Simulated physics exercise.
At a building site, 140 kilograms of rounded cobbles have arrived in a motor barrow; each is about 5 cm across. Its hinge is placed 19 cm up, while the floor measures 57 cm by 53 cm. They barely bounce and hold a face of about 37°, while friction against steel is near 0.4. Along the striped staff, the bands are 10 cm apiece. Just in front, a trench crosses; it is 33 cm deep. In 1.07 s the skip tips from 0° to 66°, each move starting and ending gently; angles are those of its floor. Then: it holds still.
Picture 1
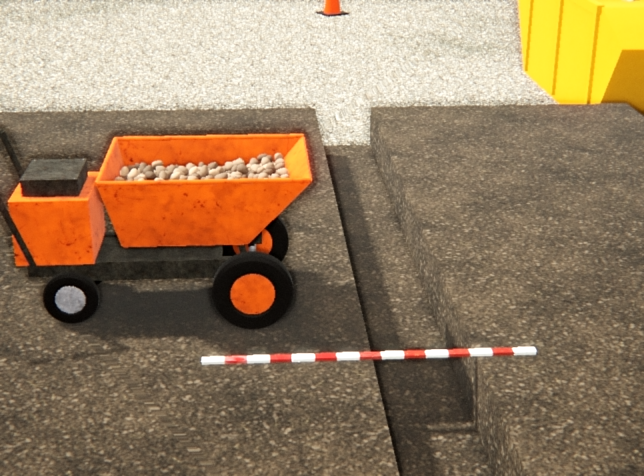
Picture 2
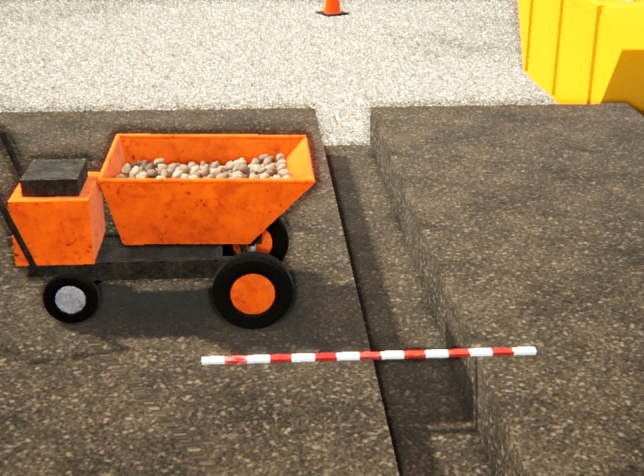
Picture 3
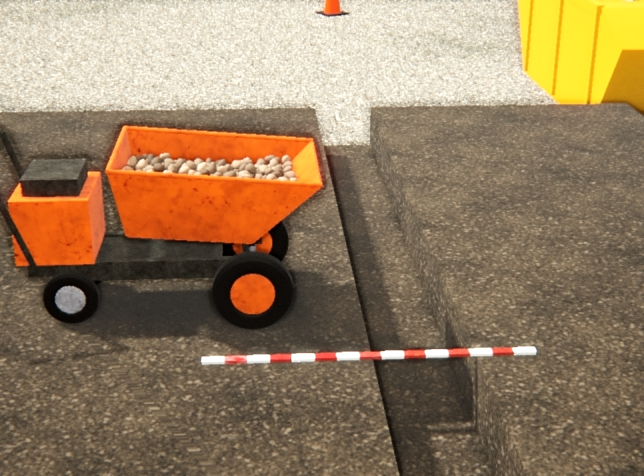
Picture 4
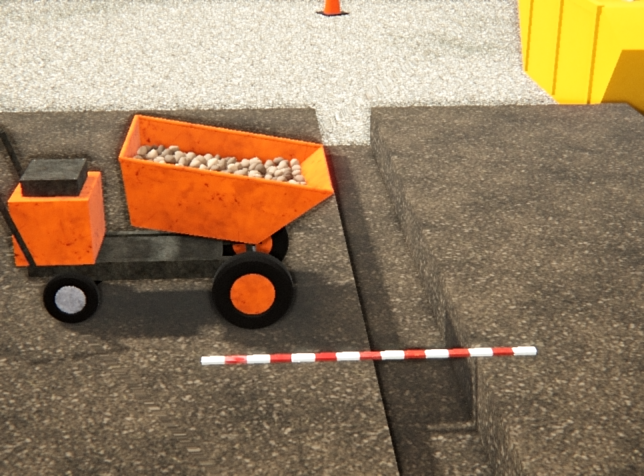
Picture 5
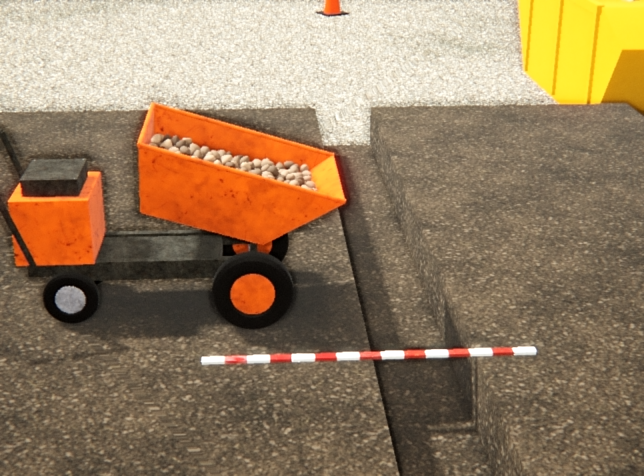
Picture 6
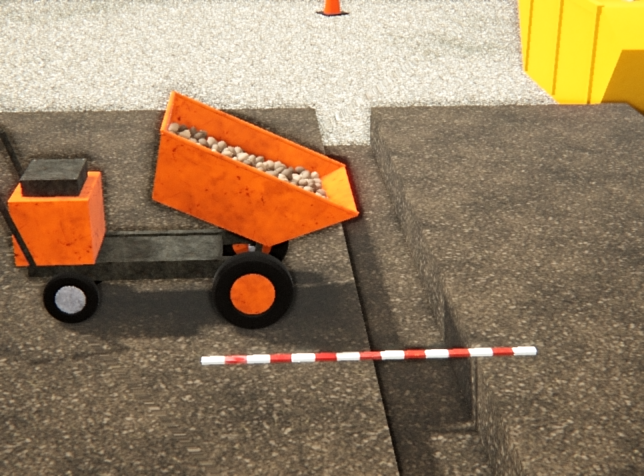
An orange dumper's skip full of stones tilts steadily down to the right beside a trench.
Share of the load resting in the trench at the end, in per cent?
96 per cent.
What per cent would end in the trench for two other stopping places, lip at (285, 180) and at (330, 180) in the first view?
It'd be around 100 per cent and after that around 85 per cent.
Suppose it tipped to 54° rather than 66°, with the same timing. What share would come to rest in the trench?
With that change, near 55 per cent.
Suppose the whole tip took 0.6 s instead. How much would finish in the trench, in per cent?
About 85%.
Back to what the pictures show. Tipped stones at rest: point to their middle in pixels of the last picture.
Their centre sits close to (413, 337).
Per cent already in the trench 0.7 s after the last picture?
Roughly 20% by that time.
Then, 0.4 s after the last picture the floor is at 56°, 100 % in the skip; the foremost stones are at (364, 245).
Then, 0.7 s after the last picture the floor is at 66°, 78 % in the skip, 22 % in the trench; the foremost stones are at (441, 326).
Then, 1.1 s after the last picture the floor is at 66°, 36 % in the skip, 60 % in the trench, 4 % past the trench; the foremost stones are at (523, 297).
Then, 3.0 s after the last picture the floor is at 66°, 0 % in the skip, 96 % in the trench, 4 % past the trench; the foremost stones are at (589, 294).
